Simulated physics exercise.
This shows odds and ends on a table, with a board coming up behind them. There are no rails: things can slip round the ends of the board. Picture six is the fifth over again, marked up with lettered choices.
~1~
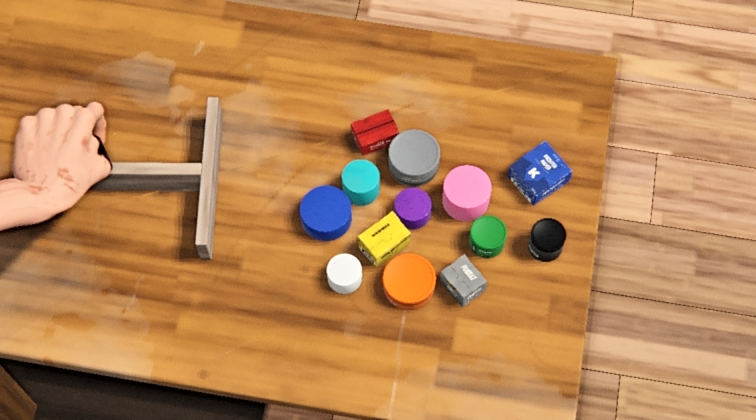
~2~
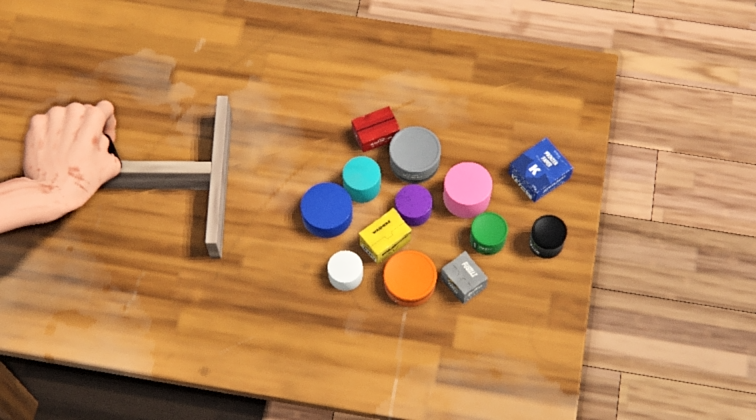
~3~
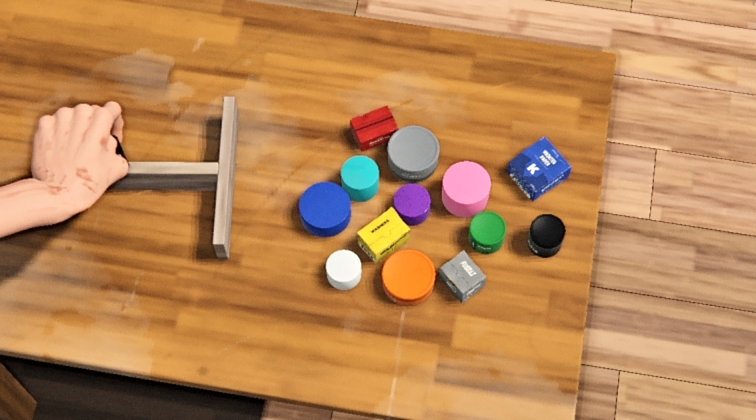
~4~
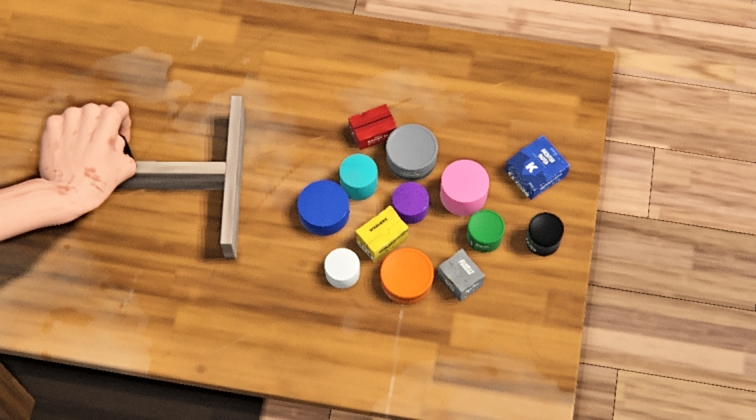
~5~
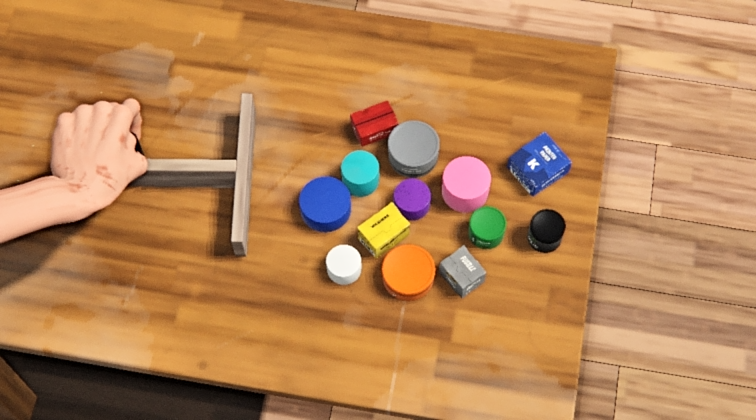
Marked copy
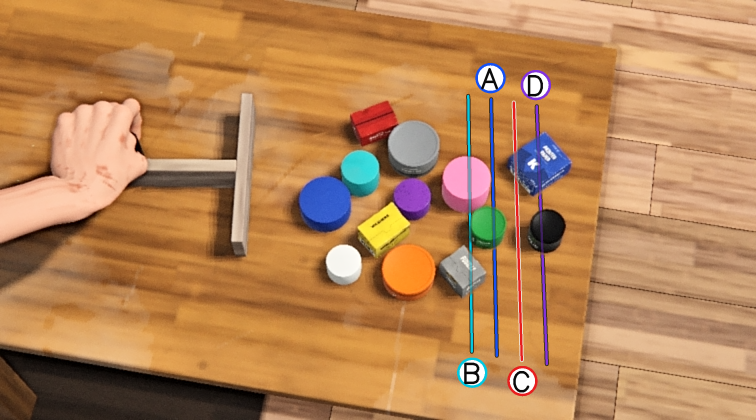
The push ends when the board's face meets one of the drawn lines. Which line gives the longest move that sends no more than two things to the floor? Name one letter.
Stop at C.
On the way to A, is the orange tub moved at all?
Yes.
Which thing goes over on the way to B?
It is the black tub.
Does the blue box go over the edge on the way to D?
By then, yes.
On the marked copy, A at (494, 222); B at (470, 218); C at (518, 226); D at (542, 229).
Taking C. A third of the way, board (339, 181); orange tub (415, 279); white tin (362, 266).
Two thirds of the way, board (439, 196); blue box (561, 154); green jar (514, 228).
When it is over, board (516, 209); black tub over the edge; blue box over the edge; two fallen.
As for the rest, A is within the limit but short; B is within the limit but short; D drops four.
